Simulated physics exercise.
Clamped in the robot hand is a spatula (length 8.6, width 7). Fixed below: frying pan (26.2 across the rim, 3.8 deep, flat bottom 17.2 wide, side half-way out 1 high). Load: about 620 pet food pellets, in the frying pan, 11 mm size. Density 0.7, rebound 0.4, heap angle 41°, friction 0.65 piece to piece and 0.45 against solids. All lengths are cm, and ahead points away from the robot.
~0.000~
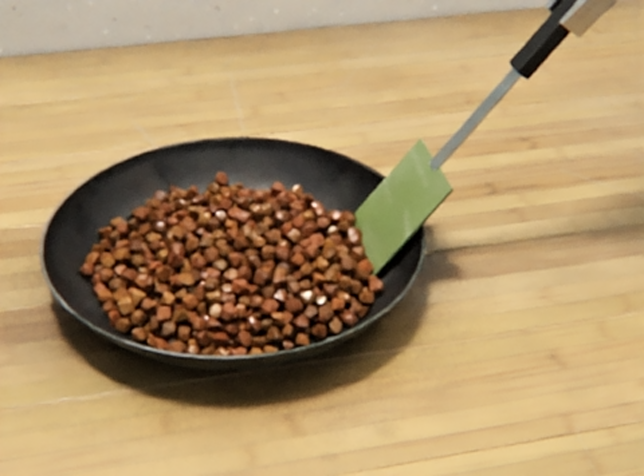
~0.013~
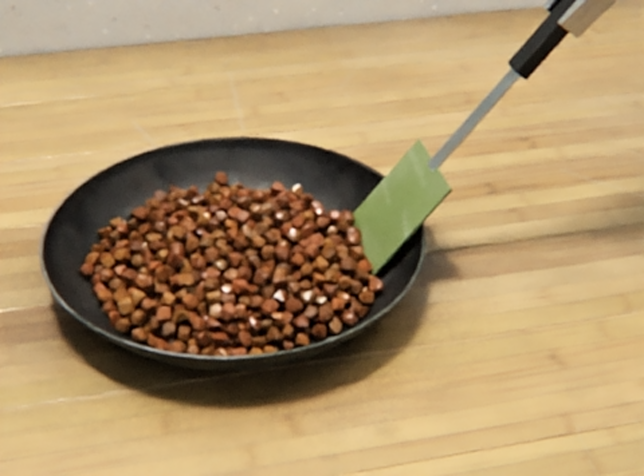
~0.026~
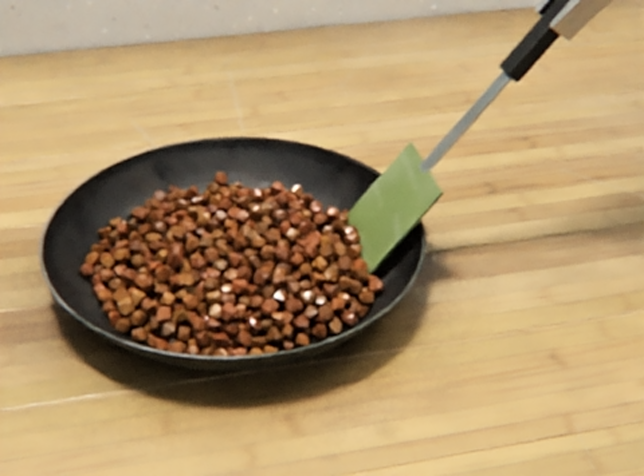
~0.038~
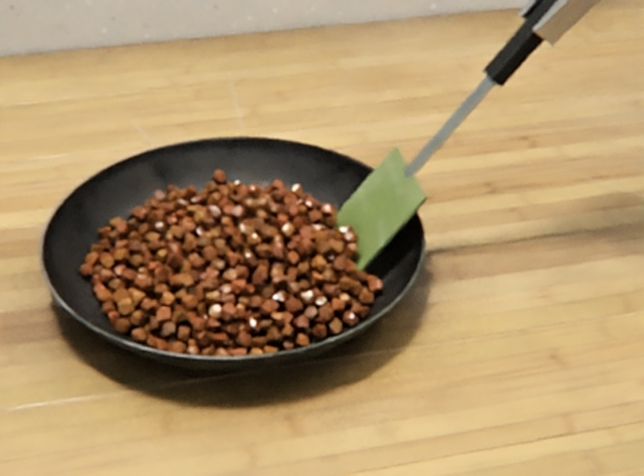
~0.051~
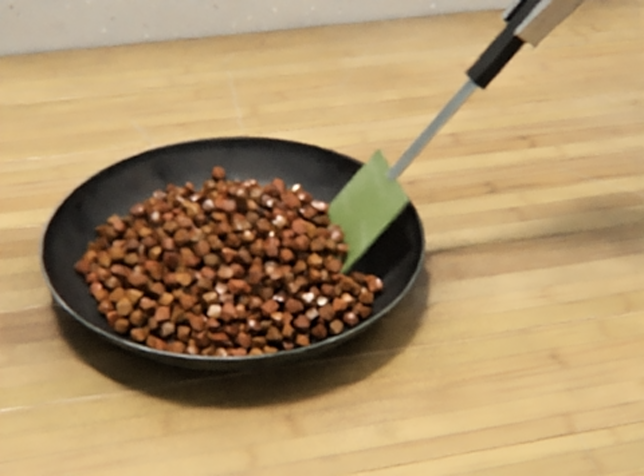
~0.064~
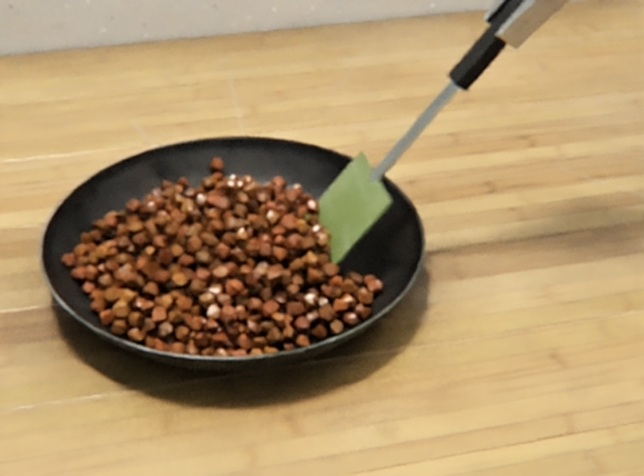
On a wooden counter, a robot-held green spatula pushes brown pellets leftward in a black pan.
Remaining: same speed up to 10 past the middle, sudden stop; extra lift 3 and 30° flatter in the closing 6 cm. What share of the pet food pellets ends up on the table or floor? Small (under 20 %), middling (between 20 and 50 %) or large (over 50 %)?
A middling share, between 20 and 50 %, ends on the table or floor.
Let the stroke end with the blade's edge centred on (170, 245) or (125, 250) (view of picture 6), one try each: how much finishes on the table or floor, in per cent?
Some 5 and 15 per cent.
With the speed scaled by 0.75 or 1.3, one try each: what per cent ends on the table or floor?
About 25 and 30 per cent.
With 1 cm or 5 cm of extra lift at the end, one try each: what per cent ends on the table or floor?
Some 25 and 30 per cent.
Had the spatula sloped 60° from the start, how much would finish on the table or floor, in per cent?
In that case some 35 per cent.
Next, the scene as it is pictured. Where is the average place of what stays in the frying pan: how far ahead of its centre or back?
About 3.0 cm ahead.
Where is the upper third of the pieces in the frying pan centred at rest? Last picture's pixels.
At about (144, 277).
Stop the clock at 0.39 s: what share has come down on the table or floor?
Some 25 per cent.
After 0.12 s, sloping 51°, highest piece 6 above the table; 625 in the frying pan.
After 0.17 s, sloping 43°, highest piece 6 above the table; 622 in the frying pan, 3 on the blade or in flight.
After 0.39 s, sloping 21°, highest piece 9 above the table; 426 in the frying pan, 161 on the table or floor, 38 on the blade or in flight.
After 1.44 s, sloping 21°, highest piece 5 above the table; 426 in the frying pan, 199 on the table or floor.
In the end, 426 in the frying pan, 199 on the table or floor. That is 32 % on the table or floor.
